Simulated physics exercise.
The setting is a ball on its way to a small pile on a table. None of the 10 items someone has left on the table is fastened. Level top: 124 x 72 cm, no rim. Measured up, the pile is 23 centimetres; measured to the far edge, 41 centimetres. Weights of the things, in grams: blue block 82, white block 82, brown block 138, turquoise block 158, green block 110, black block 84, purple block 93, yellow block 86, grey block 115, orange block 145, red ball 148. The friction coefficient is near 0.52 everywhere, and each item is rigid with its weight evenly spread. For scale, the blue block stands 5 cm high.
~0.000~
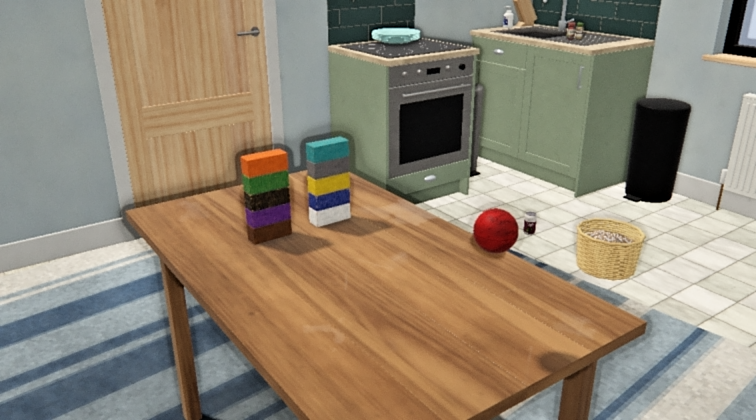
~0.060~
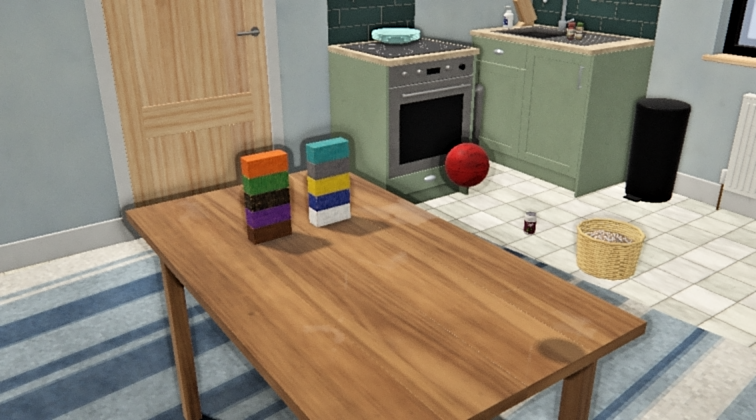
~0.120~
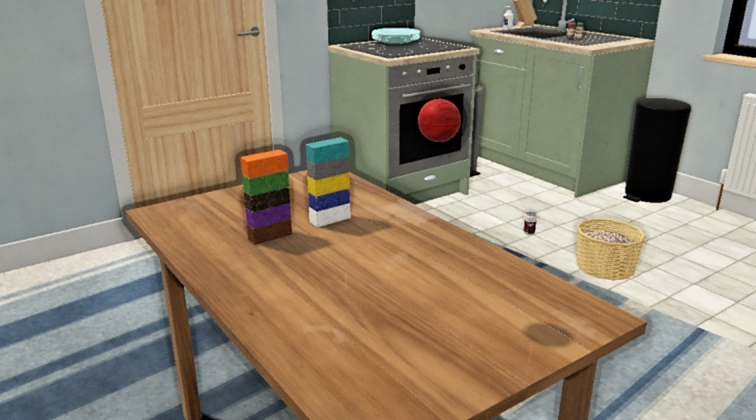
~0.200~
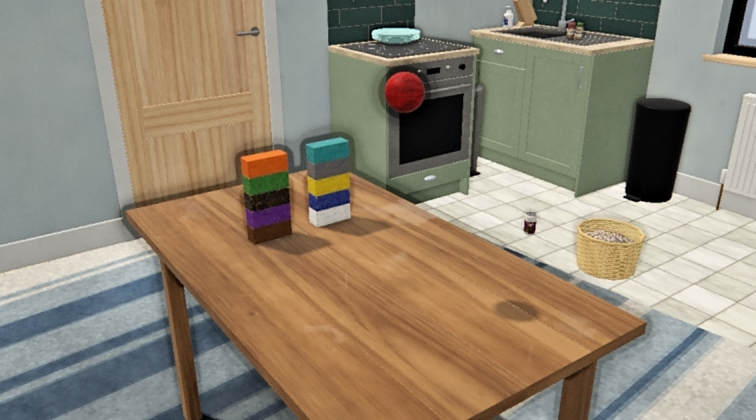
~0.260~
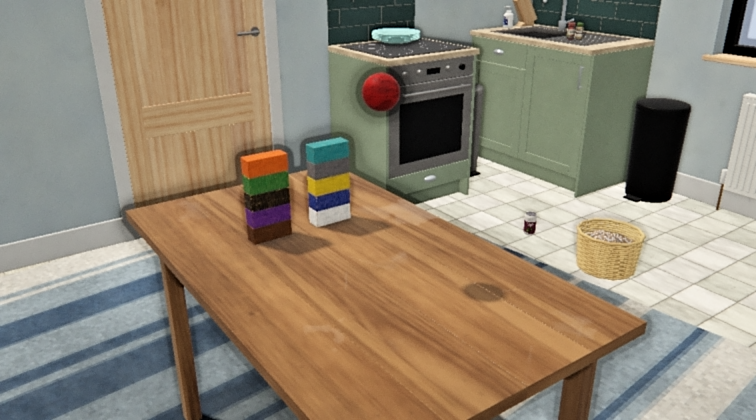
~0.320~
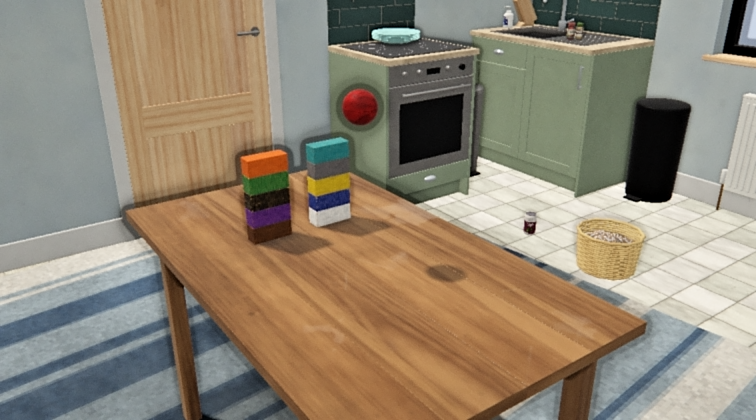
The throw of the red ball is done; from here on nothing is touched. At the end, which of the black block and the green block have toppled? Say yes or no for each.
Black block: No; green block: No.
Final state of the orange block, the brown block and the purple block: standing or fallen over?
Well, the orange block holds steady, the brown block holds steady, and the purple block holds steady.
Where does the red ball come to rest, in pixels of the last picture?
Roughly (340, 226).
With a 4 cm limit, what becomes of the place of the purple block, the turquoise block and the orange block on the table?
Purple block: Remains in place; turquoise block: Is displaced; orange block: Remains in place.
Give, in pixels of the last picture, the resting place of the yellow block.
It comes to rest somewhere around (306, 196).
After 0.62 s, red ball near (335, 222); grey block 22° off upright; turquoise block 19° off upright; yellow block 23° off upright.
After 0.82 s, red ball near (339, 225); turquoise block on its side; yellow block on its side; grey block on its side.
In the end (1.4 s), toppled on the table, blue block, white block, turquoise block, yellow block and grey block; the other 5 under 4 cm from the start. At the end, from the last picture's camera, black block near (267, 197), green block near (266, 181).
